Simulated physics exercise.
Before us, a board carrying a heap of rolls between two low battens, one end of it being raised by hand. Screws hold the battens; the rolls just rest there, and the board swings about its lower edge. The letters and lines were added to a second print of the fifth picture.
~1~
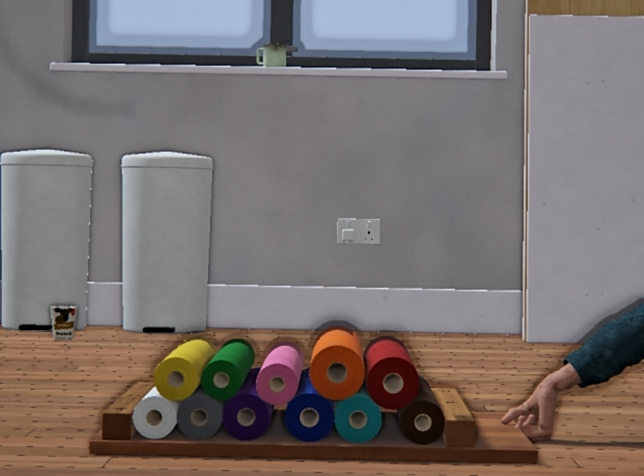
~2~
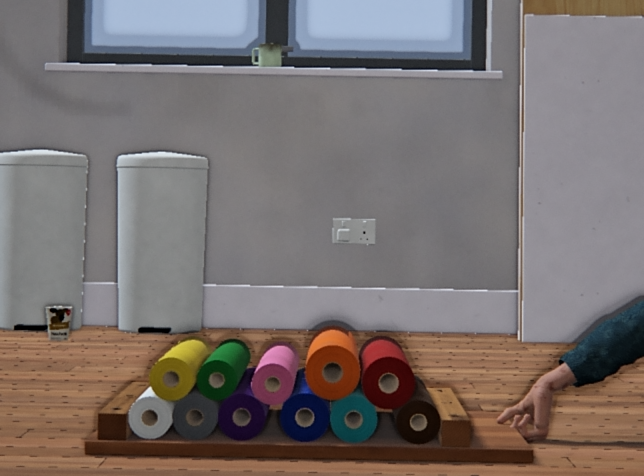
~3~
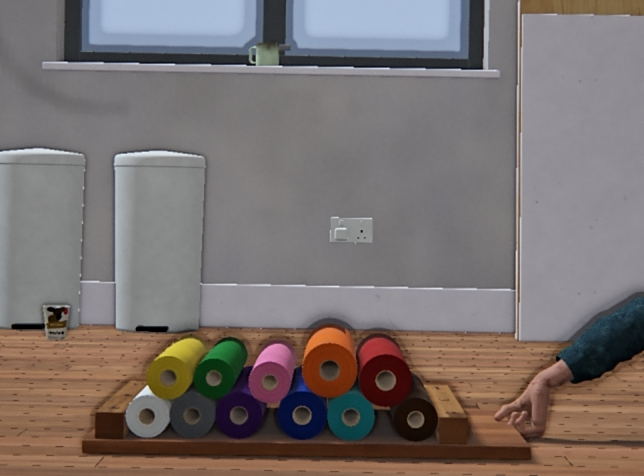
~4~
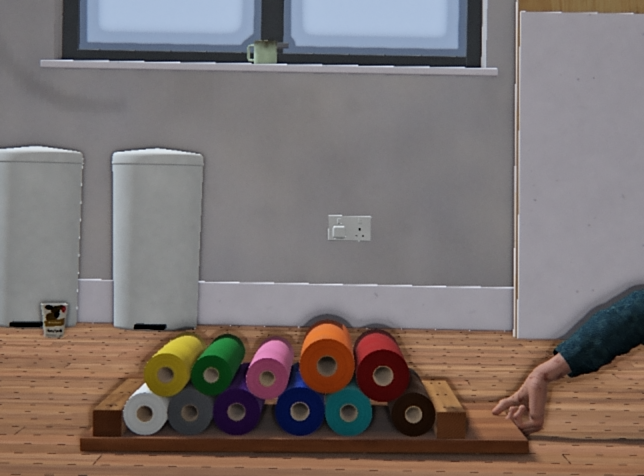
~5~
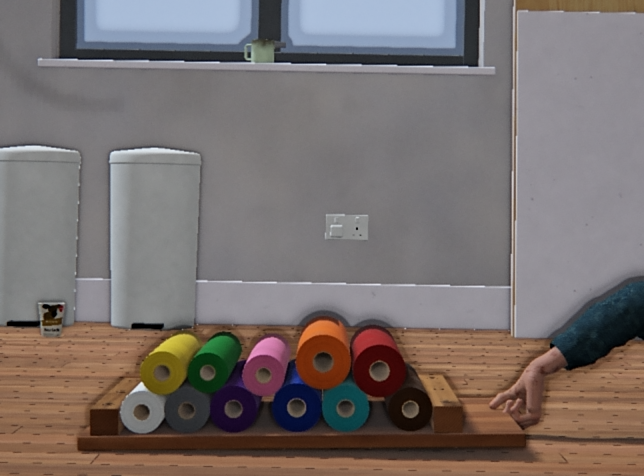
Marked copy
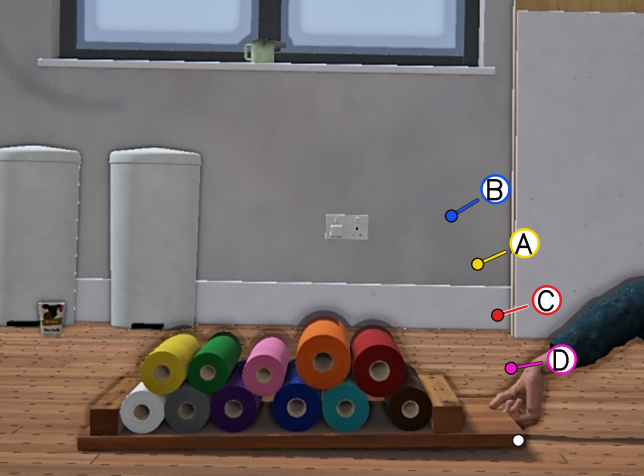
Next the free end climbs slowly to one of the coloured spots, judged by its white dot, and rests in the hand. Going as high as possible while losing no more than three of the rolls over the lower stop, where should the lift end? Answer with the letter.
It can be raised to A.
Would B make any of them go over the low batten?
At B: Yes.
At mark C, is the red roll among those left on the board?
Yes.
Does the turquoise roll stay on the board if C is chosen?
Yes.
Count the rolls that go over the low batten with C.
With C, none.
On the marked copy, A at (478, 264); B at (452, 216); C at (498, 315); D at (511, 368); the white dot at (519, 440).
Following A. Soon after the start, board at 16°.
Later, board at 25°.
In the end, board at 25°, none over the low batten.
As for the rest, B five over the low batten; C none over the low batten; D none over the low batten.
